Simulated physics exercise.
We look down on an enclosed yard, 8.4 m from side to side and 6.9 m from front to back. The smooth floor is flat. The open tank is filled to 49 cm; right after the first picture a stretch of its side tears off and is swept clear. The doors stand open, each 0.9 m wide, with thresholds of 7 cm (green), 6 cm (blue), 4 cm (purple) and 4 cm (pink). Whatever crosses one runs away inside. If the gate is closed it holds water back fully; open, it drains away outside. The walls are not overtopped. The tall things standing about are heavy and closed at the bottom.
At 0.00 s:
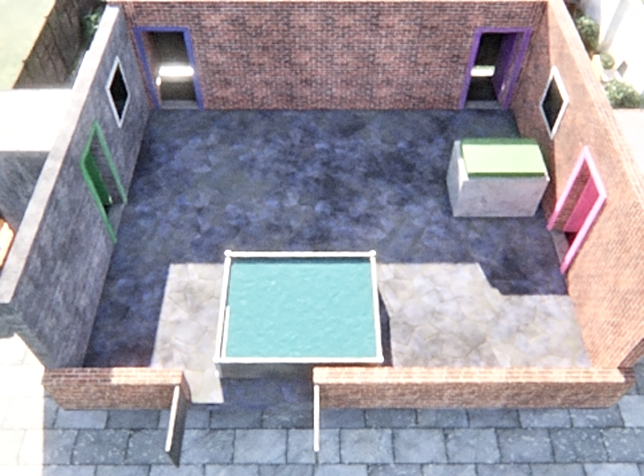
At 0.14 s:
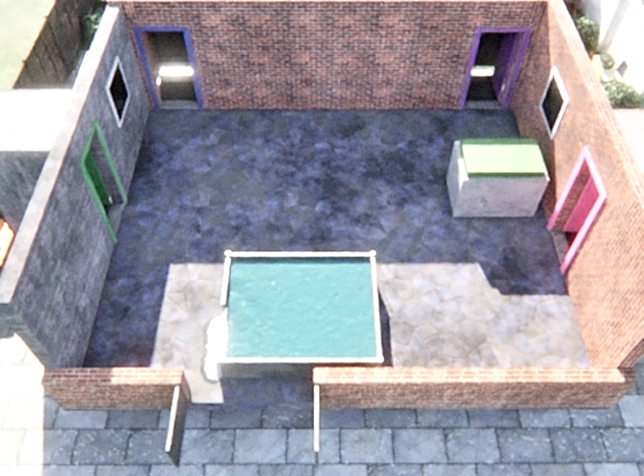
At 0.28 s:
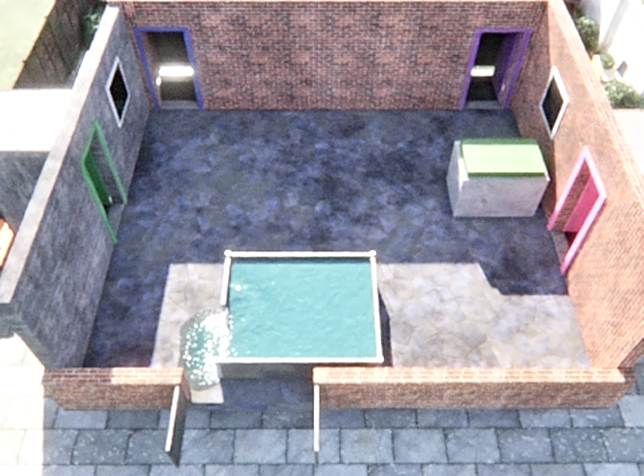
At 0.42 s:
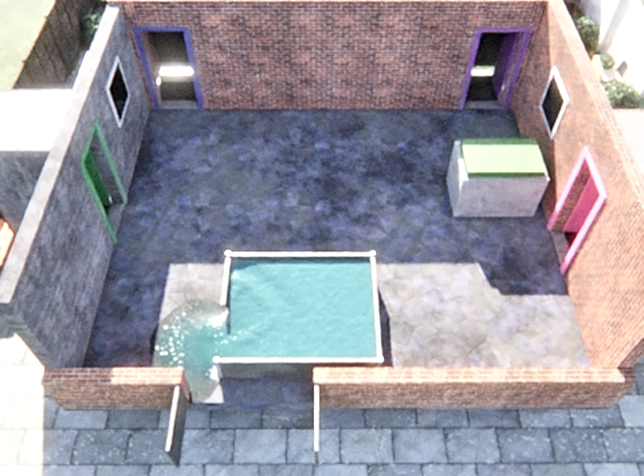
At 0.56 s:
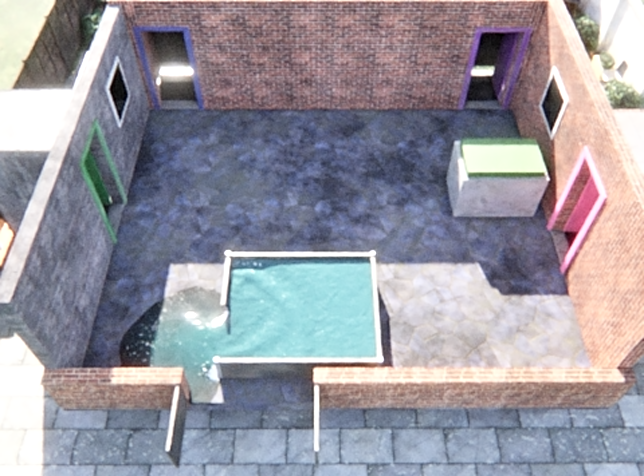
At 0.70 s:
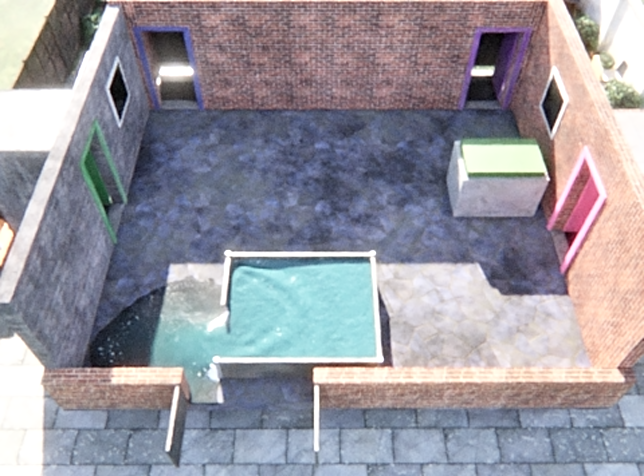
In a walled yard with open doors and a dark, mottled floor, a gap opens in the left side of a tank of blue-green water, and water pours out, spreading leftward across the floor toward the grey wall.
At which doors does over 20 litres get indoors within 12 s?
Within that time: At the green door it stays under the limit; at the blue door it passes the limit; at the purple door it stays under the limit; at the pink door it stays under the limit.
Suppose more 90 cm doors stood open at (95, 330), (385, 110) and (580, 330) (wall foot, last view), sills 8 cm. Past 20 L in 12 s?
In turn: Past it, not over, below.
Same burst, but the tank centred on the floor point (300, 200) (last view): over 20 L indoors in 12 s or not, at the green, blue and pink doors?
Against that limit: Green past it, blue over, pink below.
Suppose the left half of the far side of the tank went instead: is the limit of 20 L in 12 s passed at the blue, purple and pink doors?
Against that limit: Blue past it, purple above, pink below.
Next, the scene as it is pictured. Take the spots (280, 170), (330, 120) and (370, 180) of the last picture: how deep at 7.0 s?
About 2, 7 and 1 cm.
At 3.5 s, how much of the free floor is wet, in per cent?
About 25 per cent.
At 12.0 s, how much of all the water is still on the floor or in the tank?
About 86 per cent.
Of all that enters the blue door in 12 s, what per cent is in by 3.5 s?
About 0 per cent.
After 1.4 s water covers 10 % of the floor and is deepest (41 cm) near (91, 378); green door not reached, blue door not reached, purple door not reached, pink door not reached.
After 2.2 s water covers 10 % of the floor and is deepest (38 cm) near (100, 388); green door 4 cm at the sill, 0 L in, blue door not reached, purple door not reached, pink door not reached.
After 3.5 s water covers 25 % of the floor and is deepest (28 cm) near (85, 358); green door 9 cm at the sill, 0 L in, blue door not reached, purple door not reached, pink door not reached.
After 7.0 s water covers 50 % of the floor and is deepest (16 cm) near (133, 388); green door 7 cm at the sill, 2 L in, blue door 13 cm at the sill, 100 L in, purple door not reached, pink door not reached.
After 12.0 s water covers 70 % of the floor and is deepest (10 cm) near (77, 388); green door 4 cm at the sill, 2 L in, blue door 9 cm at the sill, 170 L in, purple door 6 cm at the sill, 3 L in, pink door 1 cm at the sill, 0 L in.
